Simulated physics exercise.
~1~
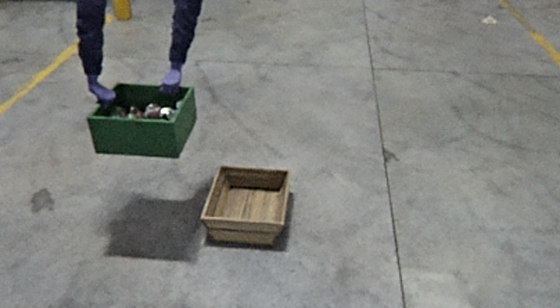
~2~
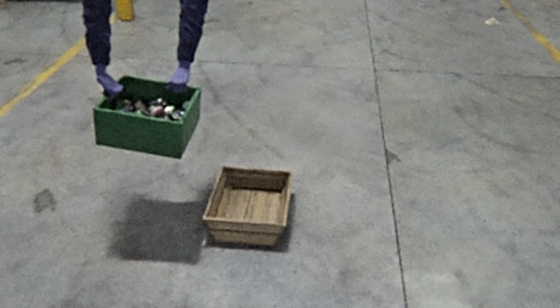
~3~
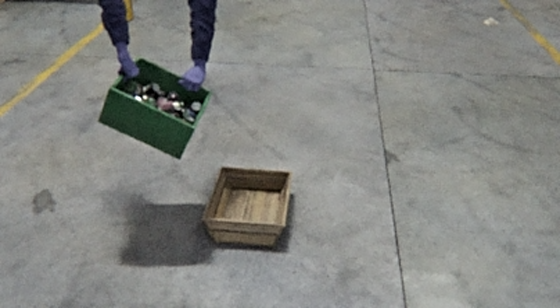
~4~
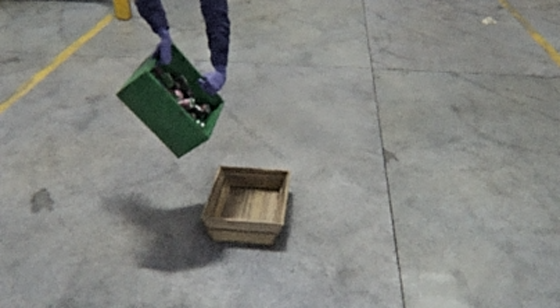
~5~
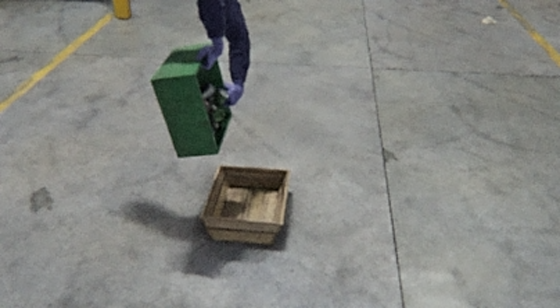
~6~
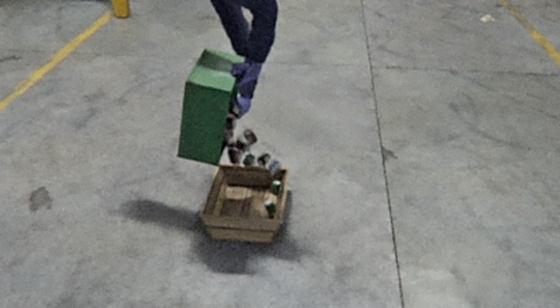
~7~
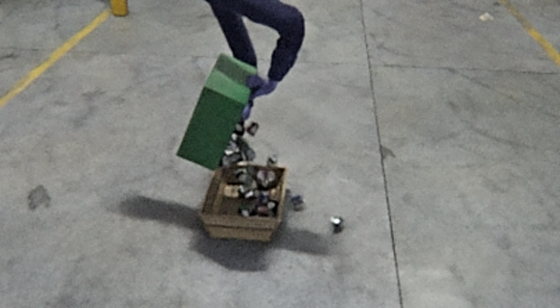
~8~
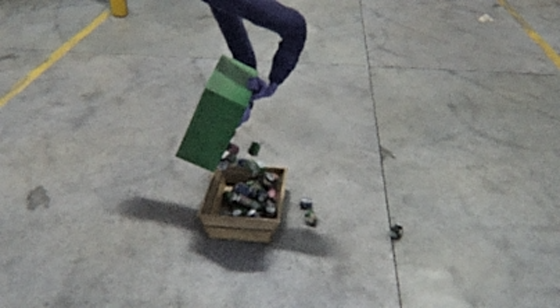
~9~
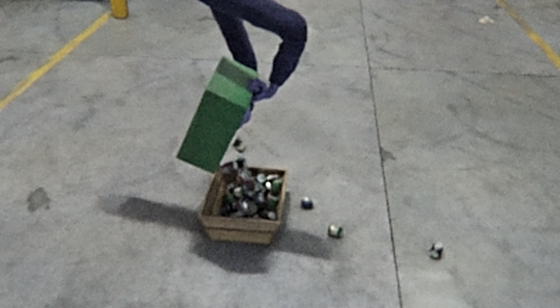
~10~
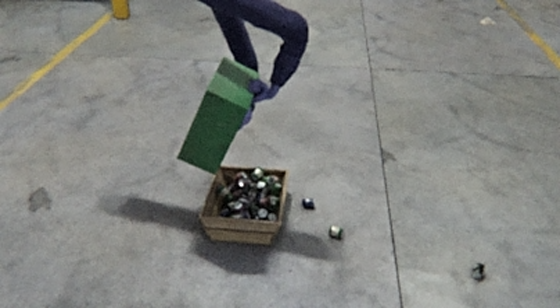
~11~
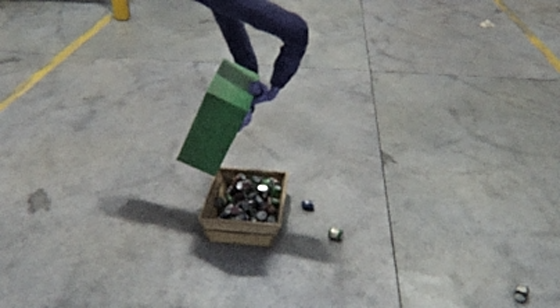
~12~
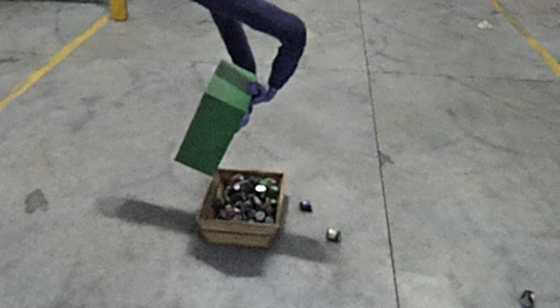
Small cans pour from a tipped green box into a wooden basket, three landing outside.
